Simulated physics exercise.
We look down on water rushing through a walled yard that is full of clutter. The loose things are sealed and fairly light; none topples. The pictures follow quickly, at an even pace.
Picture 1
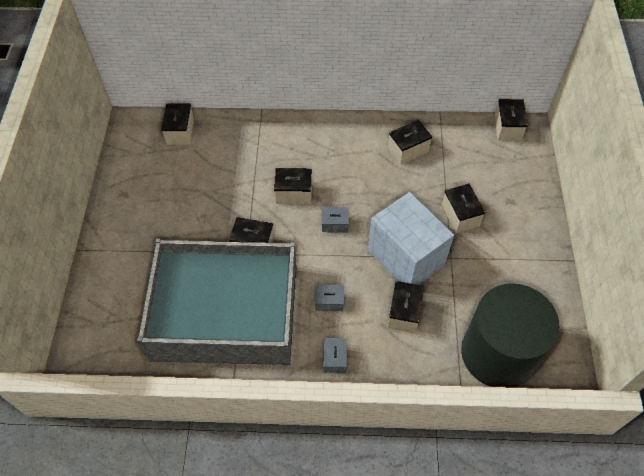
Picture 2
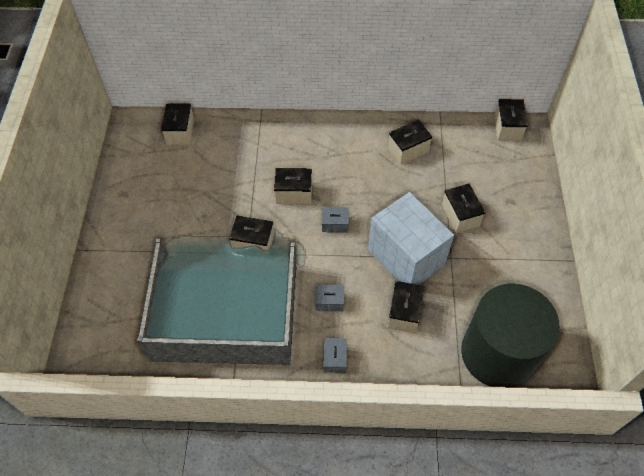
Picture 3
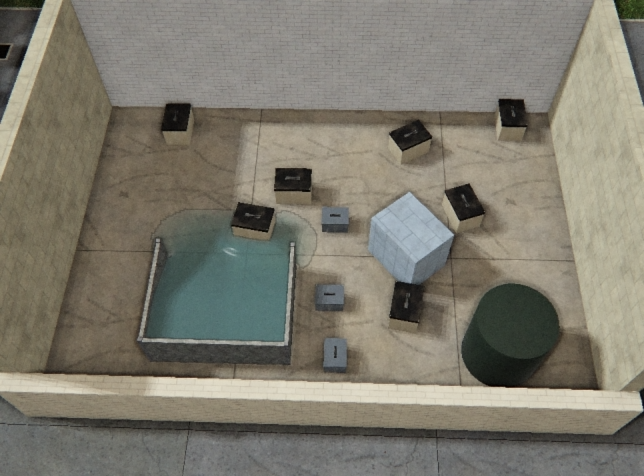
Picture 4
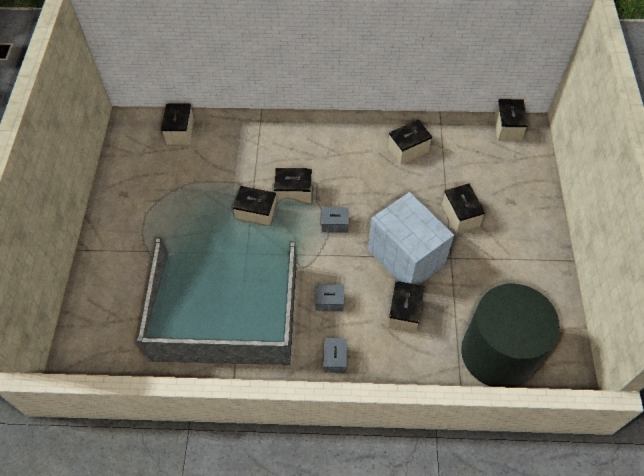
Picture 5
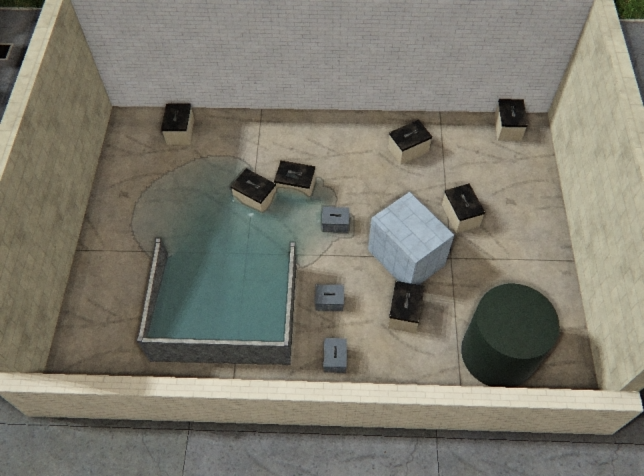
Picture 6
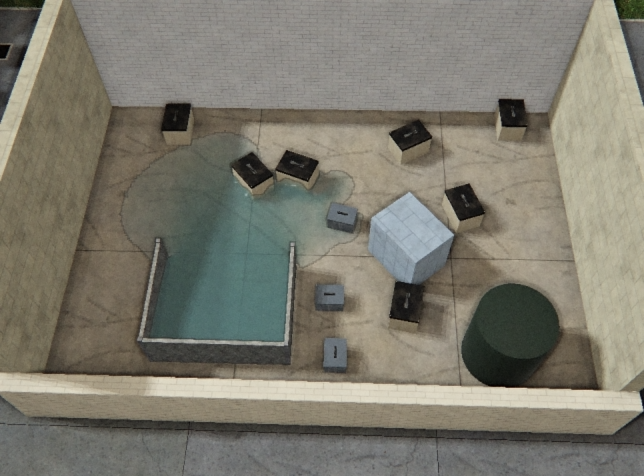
Water poured out through the open back of a walled pool and spread over the yard, pushing a black-topped chest backward until it met another, which turned slightly, and a small grey block shifted.
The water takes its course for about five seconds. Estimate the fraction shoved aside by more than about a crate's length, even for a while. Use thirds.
That comes to from one to two thirds.
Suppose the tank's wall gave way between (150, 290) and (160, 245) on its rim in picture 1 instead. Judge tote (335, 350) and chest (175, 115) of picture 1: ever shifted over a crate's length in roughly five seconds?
As listed: Pushed that far, shifted that much.
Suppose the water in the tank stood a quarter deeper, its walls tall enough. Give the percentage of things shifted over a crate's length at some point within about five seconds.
I make it 60 per cent.
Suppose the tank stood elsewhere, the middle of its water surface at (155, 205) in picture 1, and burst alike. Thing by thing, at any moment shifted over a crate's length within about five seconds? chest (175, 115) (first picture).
My call: Shifted that much.
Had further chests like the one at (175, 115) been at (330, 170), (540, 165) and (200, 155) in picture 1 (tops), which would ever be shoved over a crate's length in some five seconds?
In turn: Swept aside, under that, yes.
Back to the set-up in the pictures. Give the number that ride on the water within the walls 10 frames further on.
I count 2.
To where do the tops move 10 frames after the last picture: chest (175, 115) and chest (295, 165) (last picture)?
Near (136, 98) and (349, 107).
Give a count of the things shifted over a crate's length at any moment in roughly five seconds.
The number is 4.
A moment on, 2 of 10 are well off their spots; 0 afloat.
Next, 4 of 10 are well off their spots; 2 afloat.
Later, 4 of 10 are well off their spots; 2 afloat.
In the end, 4 of 10 are well off their spots, and 4 have been at some point; 0 afloat.
